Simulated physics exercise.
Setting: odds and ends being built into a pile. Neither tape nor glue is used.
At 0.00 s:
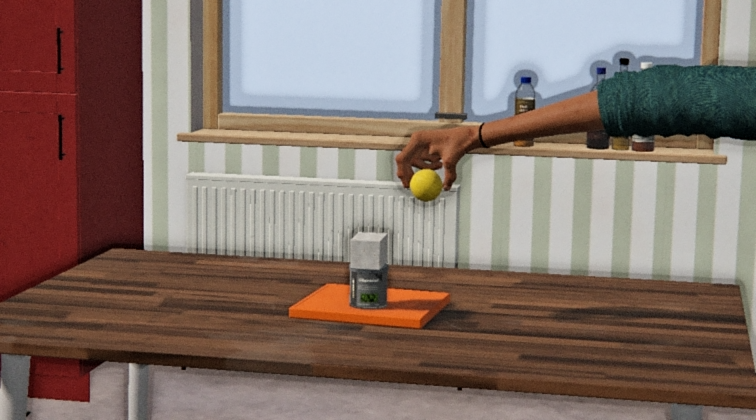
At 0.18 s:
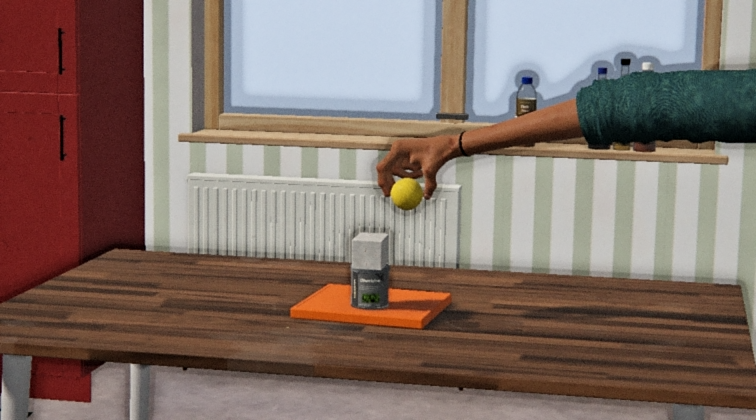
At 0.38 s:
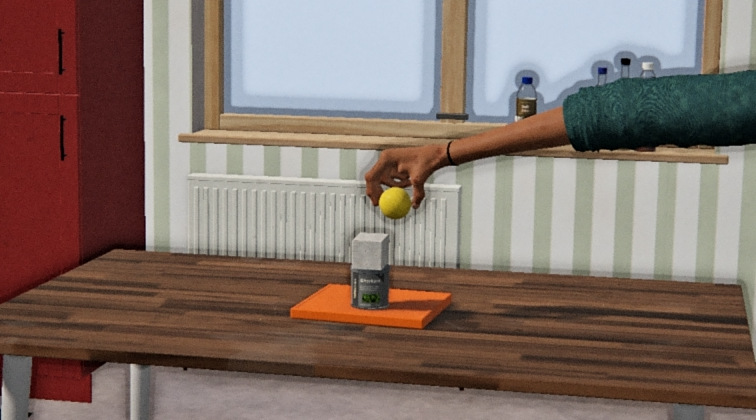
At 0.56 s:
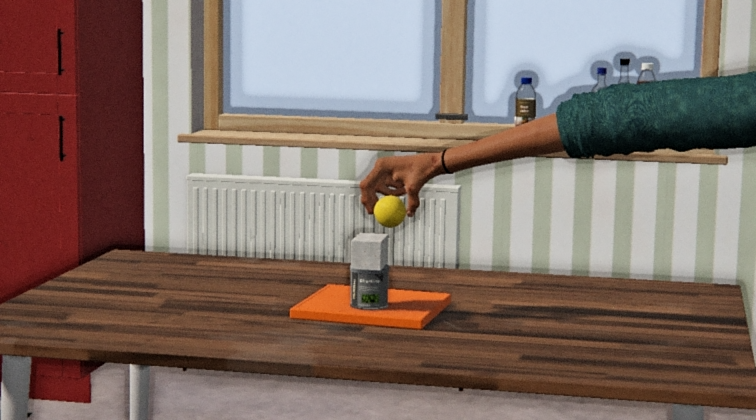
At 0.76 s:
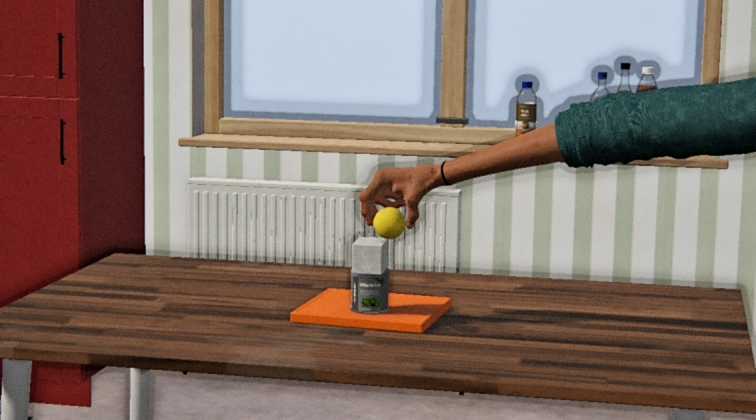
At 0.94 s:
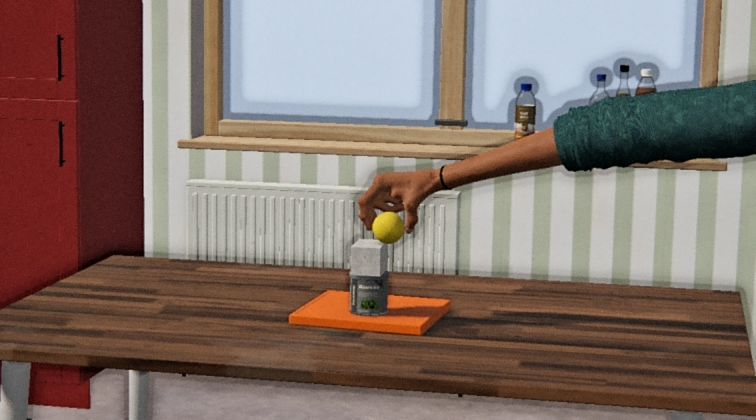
A hand lowering a yellow lemon leftward onto a white block stacked on a grey tin, on an orange tray.
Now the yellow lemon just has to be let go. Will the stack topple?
Yes. Not firm.
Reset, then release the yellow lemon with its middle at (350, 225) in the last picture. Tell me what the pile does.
Well, it topples after that.
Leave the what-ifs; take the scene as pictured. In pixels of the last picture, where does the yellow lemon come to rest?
Near (418, 300).
Around 1.24 s, yellow lemon now fallen.
Around 1.34 s, things are still on the move.
Around 2.84 s, nothing new.
Finally (4.0 s), fallen, yellow lemon; the other 3 still in place. Final places as the last picture's camera would see them, yellow lemon near (418, 300). The pile comes apart.
